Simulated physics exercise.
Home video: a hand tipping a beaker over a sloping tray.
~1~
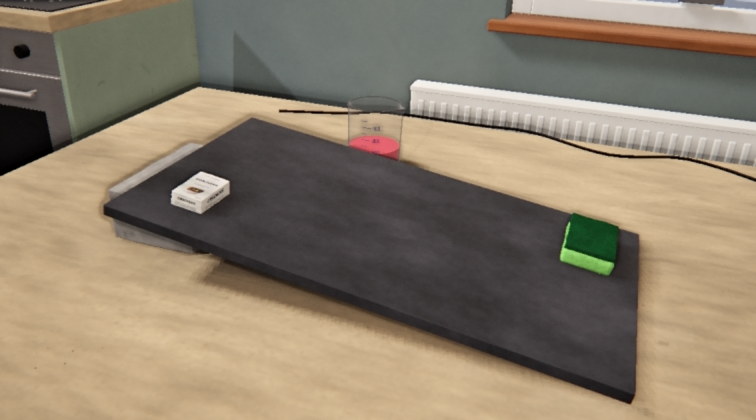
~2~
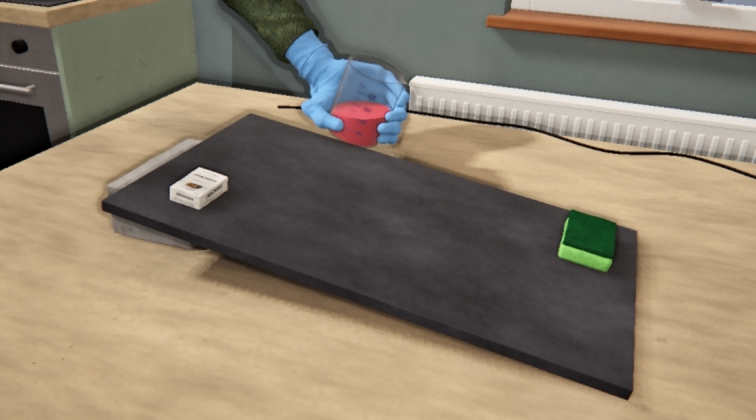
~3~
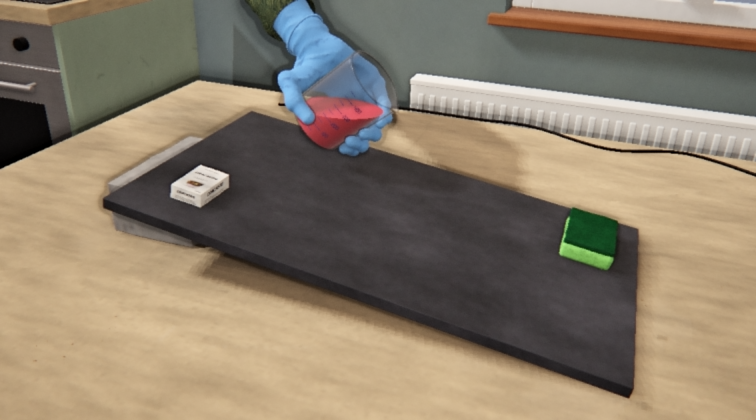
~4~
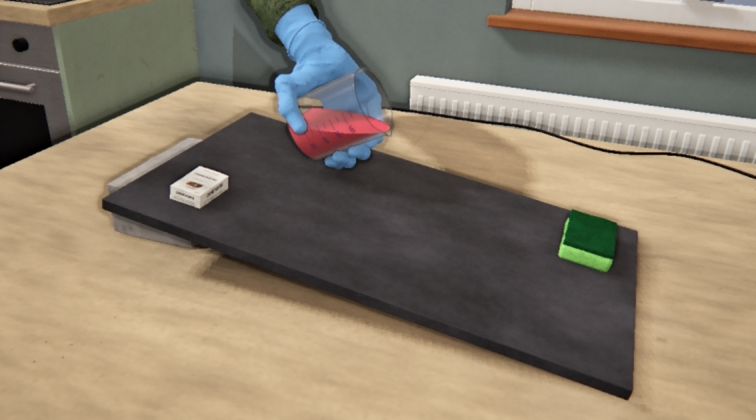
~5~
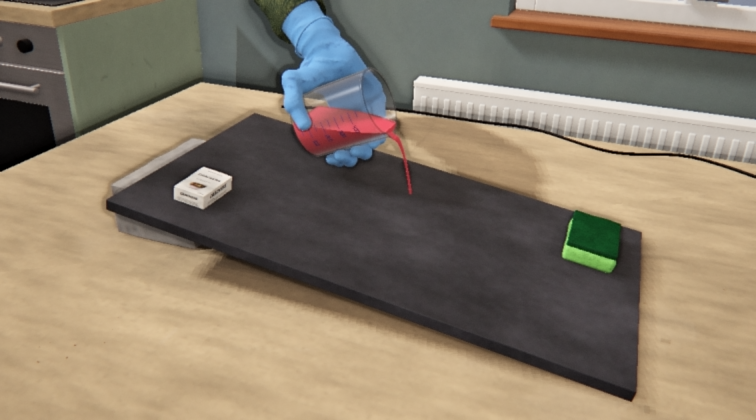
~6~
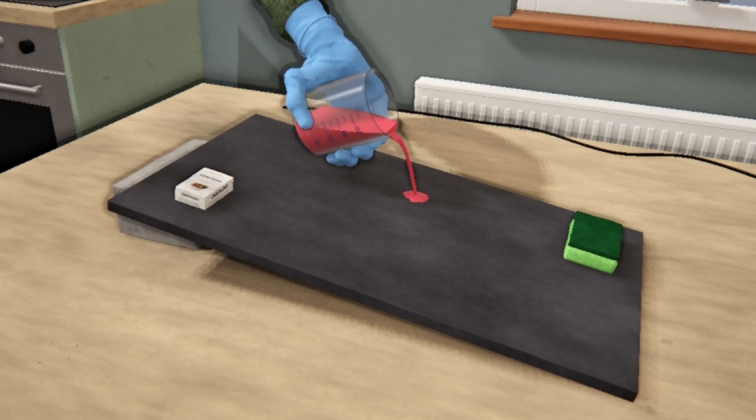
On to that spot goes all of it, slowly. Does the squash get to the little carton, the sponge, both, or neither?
Little carton: Not reached; sponge: Reached.
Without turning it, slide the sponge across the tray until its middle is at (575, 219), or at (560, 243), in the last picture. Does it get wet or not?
Try one: It gets hit. Try two: It gets hit.
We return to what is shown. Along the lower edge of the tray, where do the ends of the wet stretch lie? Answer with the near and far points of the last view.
Roughly (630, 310) to (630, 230).
A moment on, it runs down to the right; the little carton is untouched; the sponge is reached.
Further on, it runs down to the right and off the end; the little carton is untouched; the sponge is reached.
When it is over, it runs down to the right and off the end; the little carton is untouched; the sponge is reached.
